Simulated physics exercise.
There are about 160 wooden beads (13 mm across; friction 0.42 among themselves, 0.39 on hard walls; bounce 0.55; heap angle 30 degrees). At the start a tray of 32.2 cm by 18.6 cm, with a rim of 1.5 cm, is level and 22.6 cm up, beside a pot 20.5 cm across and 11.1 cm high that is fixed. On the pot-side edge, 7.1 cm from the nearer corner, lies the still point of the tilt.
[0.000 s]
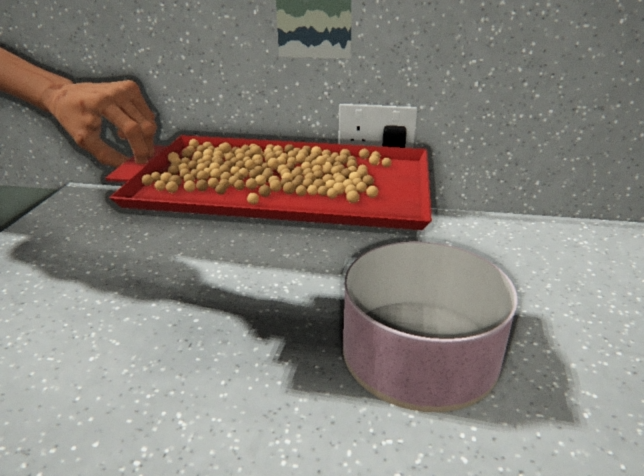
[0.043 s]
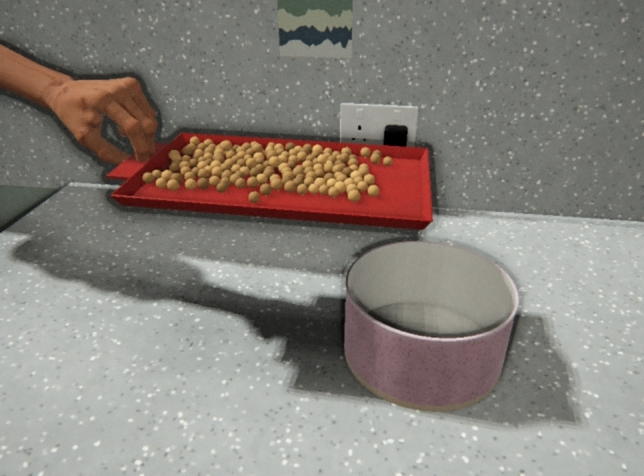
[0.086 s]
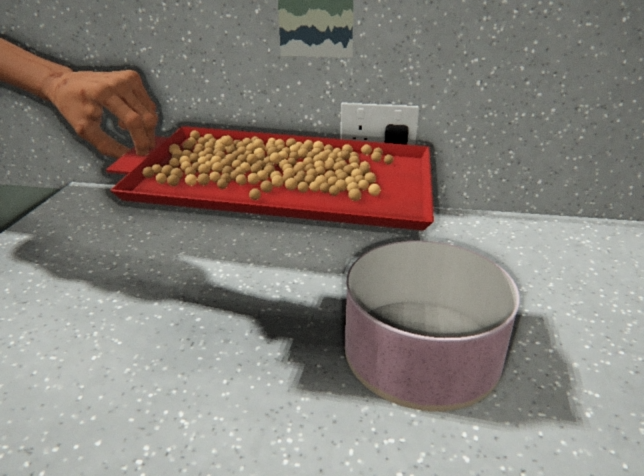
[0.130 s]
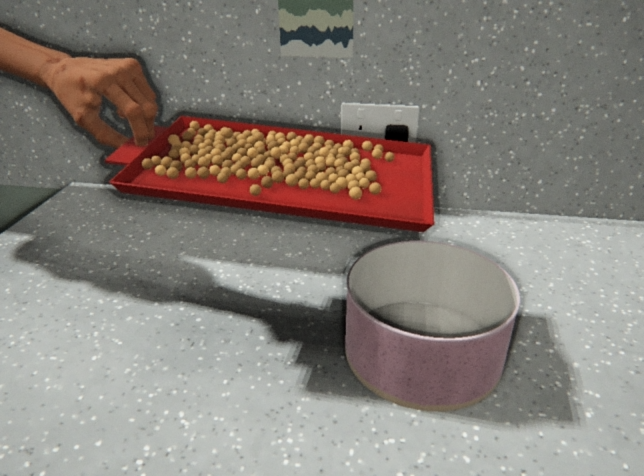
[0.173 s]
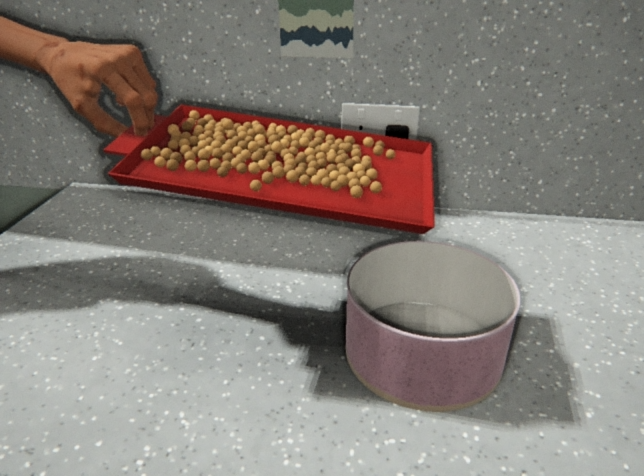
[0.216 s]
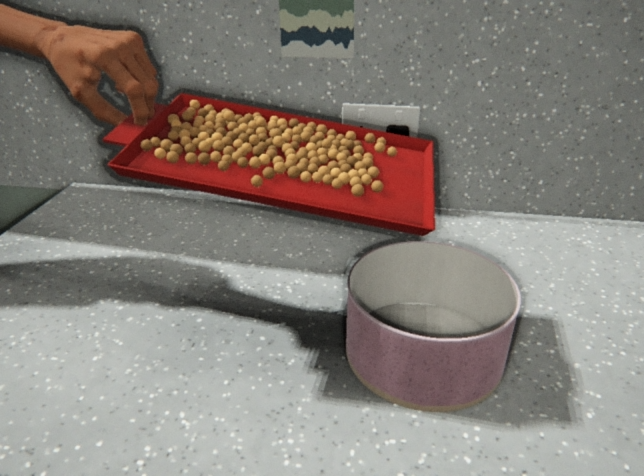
A hand raising the left end of a red tray of small round beads, tilting it gradually beside a pinkish-purple pot.
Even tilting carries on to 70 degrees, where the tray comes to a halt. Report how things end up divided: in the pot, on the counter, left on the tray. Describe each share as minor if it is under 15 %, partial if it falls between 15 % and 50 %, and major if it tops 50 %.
Pot - major; counter - partial; tray - minor.
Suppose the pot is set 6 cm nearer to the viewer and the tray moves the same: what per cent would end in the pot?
Then close to 100 per cent.
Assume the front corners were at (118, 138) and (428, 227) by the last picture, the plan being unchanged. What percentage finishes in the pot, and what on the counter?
Per cent by place - pot 50, counter 50.
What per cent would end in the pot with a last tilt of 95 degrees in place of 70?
Result: Close to 60 %.
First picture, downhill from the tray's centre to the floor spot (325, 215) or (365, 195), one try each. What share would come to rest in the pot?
First try: Around 50 percent; second try: Around 85 percent.
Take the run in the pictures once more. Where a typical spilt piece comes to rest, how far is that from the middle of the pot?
Distance: Roughly 26 cm.
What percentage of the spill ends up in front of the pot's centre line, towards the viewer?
About 100 per cent.
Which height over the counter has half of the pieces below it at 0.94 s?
Roughly 18 centimetres, more or less.
After 0.65 s, tilt 39 degrees; the tray holds 95 %, the pot 0 %.
Then, at 0.94 s, tilt 58 degrees; the tray holds 40 %, the pot 15 %.
After 1.33 s, tilt 70 degrees; the tray holds 5 %, the pot 50 %.
In the end, at 2.4 s, pot 60 %, counter 40 %, tray 0 %.
